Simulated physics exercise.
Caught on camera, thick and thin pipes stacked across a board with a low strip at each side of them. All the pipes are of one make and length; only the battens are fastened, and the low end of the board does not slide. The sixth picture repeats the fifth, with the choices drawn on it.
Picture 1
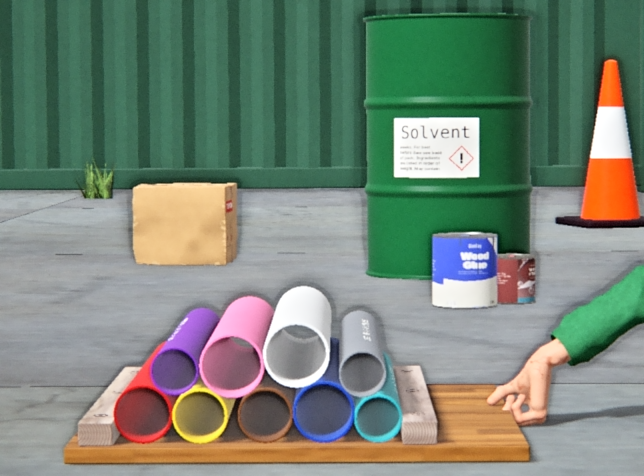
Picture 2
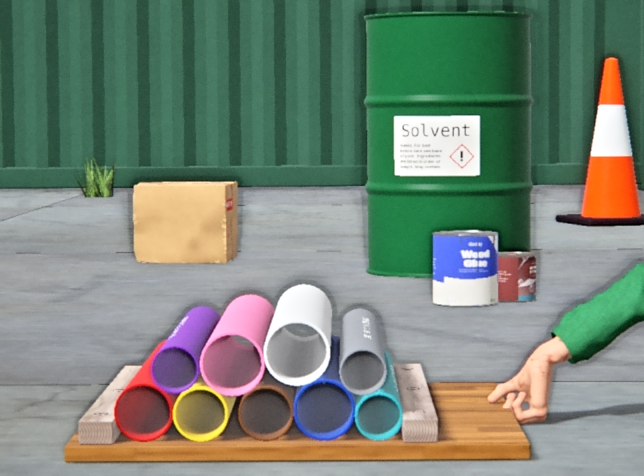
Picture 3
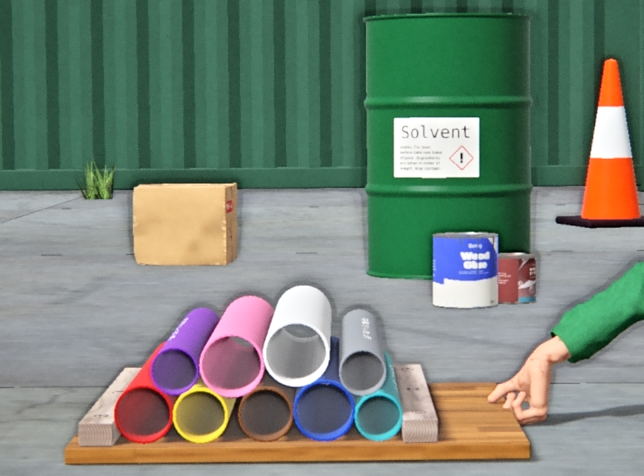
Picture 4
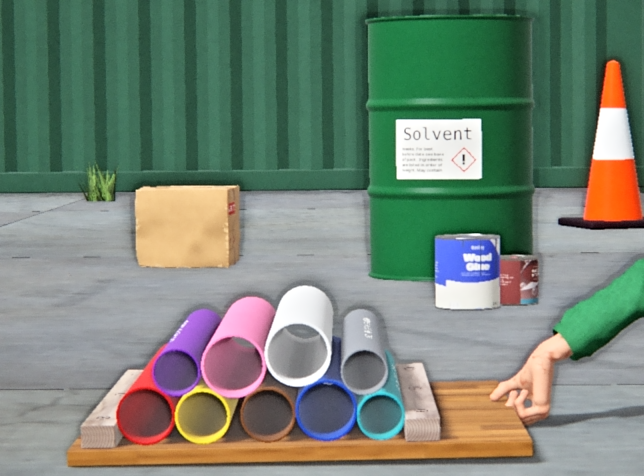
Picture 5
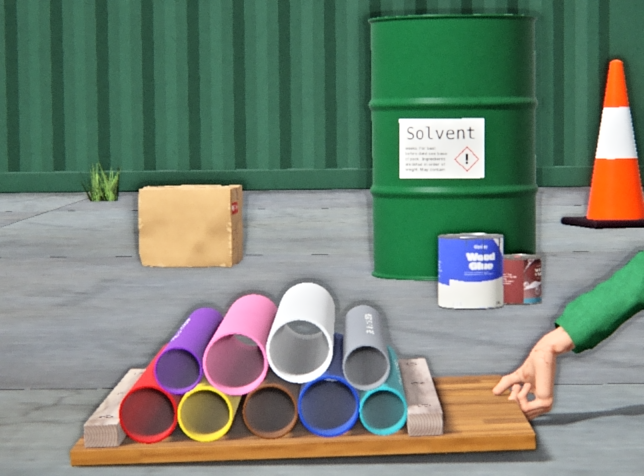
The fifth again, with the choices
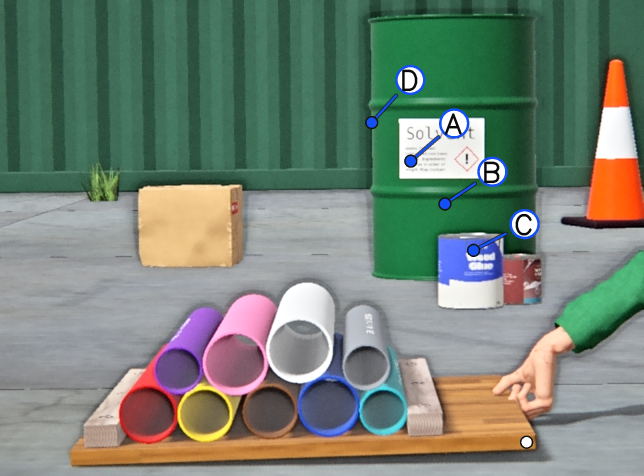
A stack of nine colourful pipes on a wooden board barely moved, shifting very slightly to the right with everything behind it, while a green-sleeved hand stayed at the board's right end.
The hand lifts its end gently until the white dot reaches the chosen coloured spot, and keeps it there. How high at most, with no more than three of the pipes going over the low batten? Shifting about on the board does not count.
At most to A.
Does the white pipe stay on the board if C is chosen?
No, with C.
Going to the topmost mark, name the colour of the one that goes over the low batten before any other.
The purple one.
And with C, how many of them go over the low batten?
At C the number is three.
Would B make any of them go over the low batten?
Yes.
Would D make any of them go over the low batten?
Yes.
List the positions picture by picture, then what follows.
In the first picture, purple pipe (175, 371); white pipe (297, 354); board (301, 409).
In the second picture, board (301, 408); red pipe (143, 413).
In the third picture, board (301, 409); turquoise pipe (379, 417); grey pipe (363, 372).
In the fourth picture, board (304, 409); red pipe (146, 416); yellow pipe (203, 416).
In the fifth picture, board (307, 405); red pipe (149, 414); yellow pipe (205, 414).
On the marked copy, A at (411, 161); B at (445, 204); C at (474, 250); D at (372, 123); the white dot at (527, 442).
Taking A. A third of the way, board at 21°.
Two thirds of the way, board at 40°.
When it is over, board at 40°, three over the low batten (pink, purple, white).
As for the rest, B three over the low batten (pink, purple, white); C three over the low batten (pink, purple, white); D four over the low batten (grey, pink, purple, white).
